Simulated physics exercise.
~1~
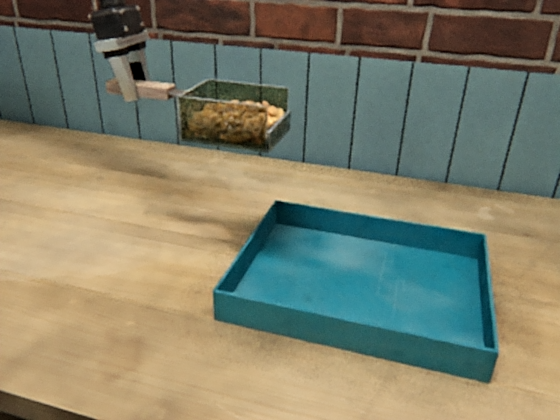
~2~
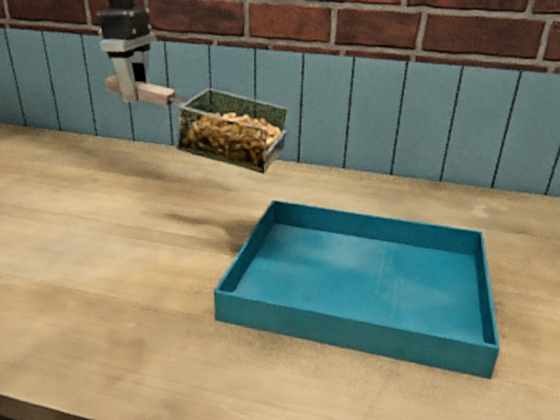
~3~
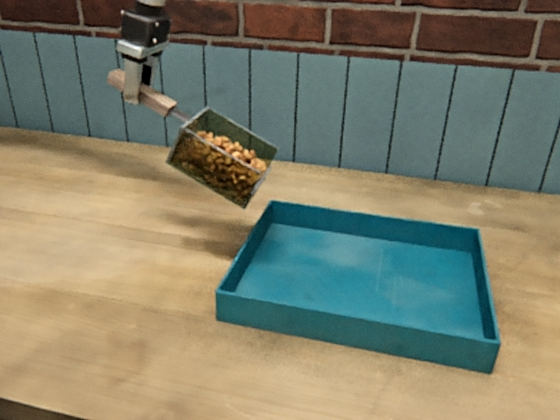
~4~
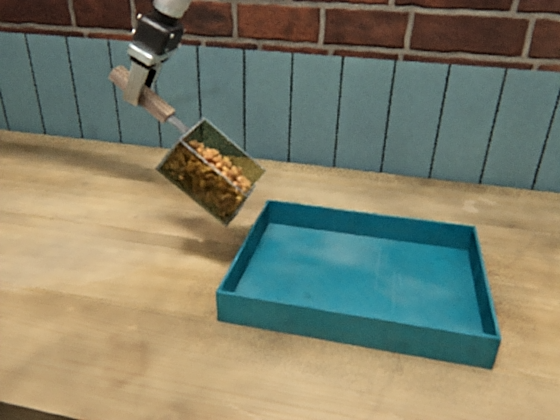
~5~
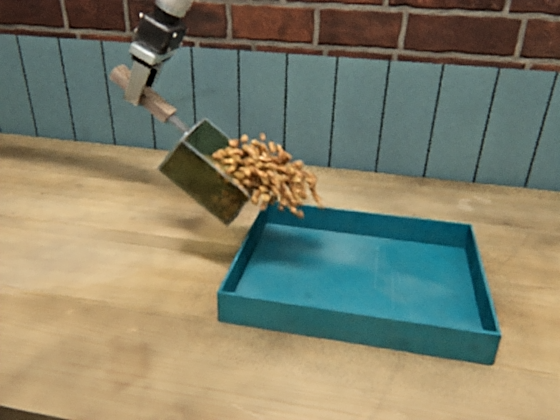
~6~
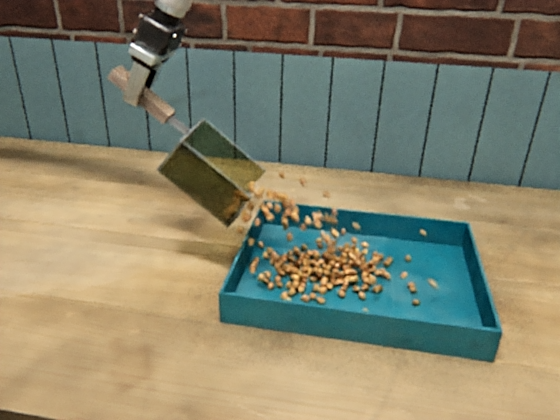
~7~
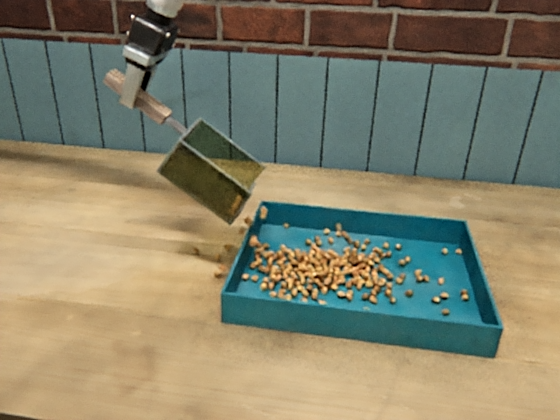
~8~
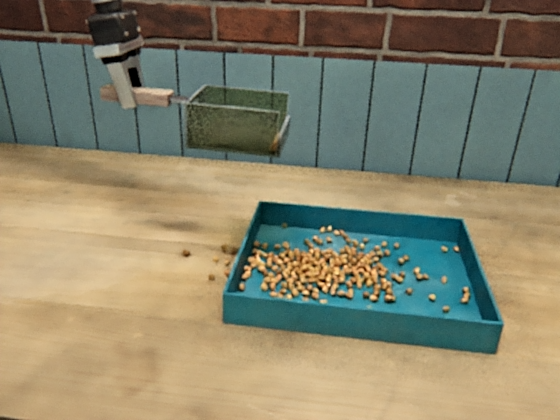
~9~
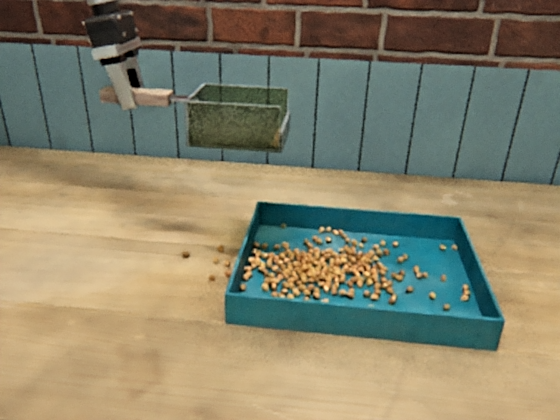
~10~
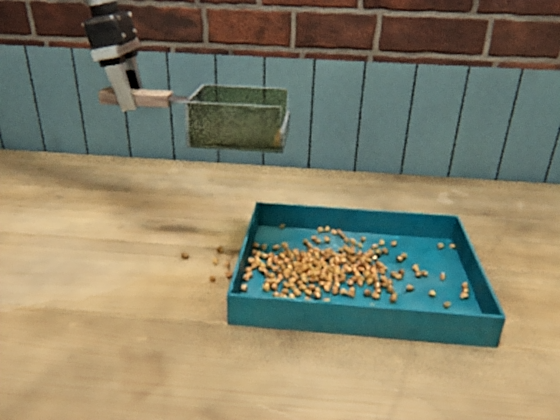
A pale wooden worktop stands before blue-grey panelling and a red brick wall, seen from above at an angle as the view drifts slightly sideways. At the upper left, a robot gripper holds a greenish see-through box of tan beans by its handle, with a shallow teal tray lying to the right. The box lowers and tips forward toward the tray. The beans slide out in a clump, tumble down and scatter across the tray. The gripper then levels and lifts the box, which hangs still, nearly empty, while most beans lie in the tray and a few rest on the worktop beside it.
